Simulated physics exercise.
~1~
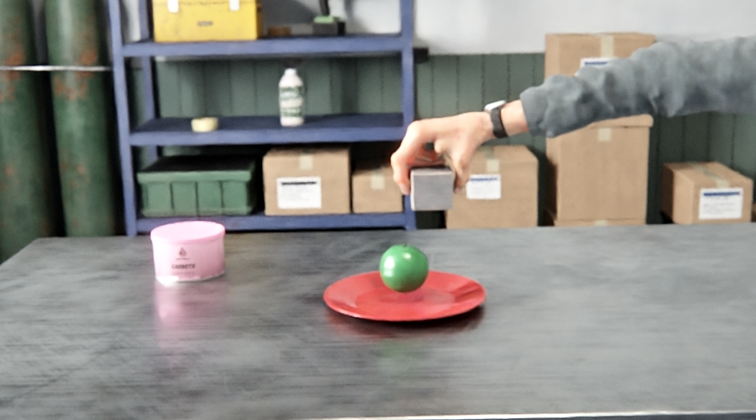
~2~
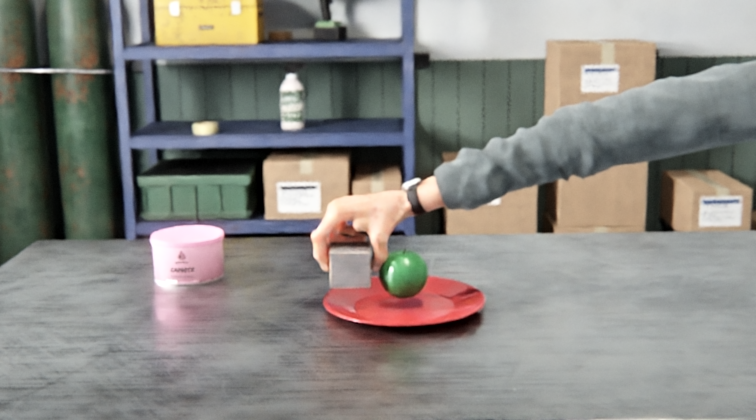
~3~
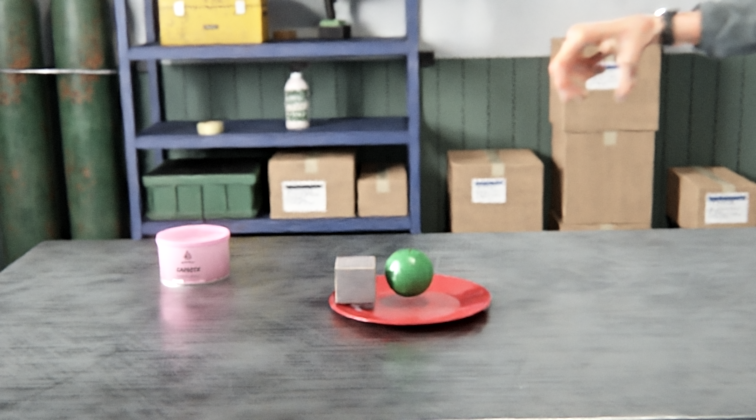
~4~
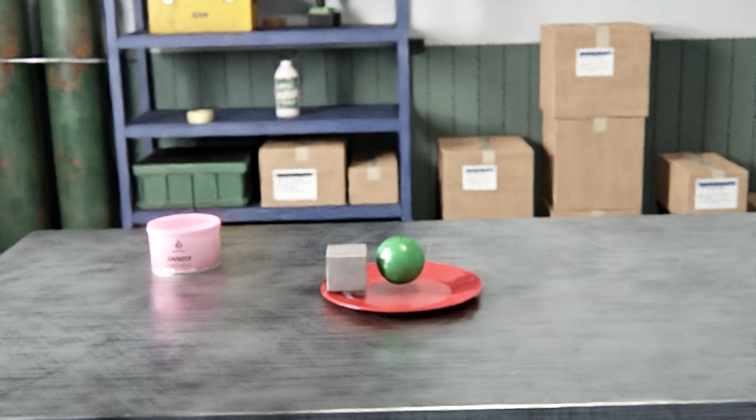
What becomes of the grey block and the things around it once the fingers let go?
Nothing falls. The grey block stays at the left side of the red plate, next to the green apple.
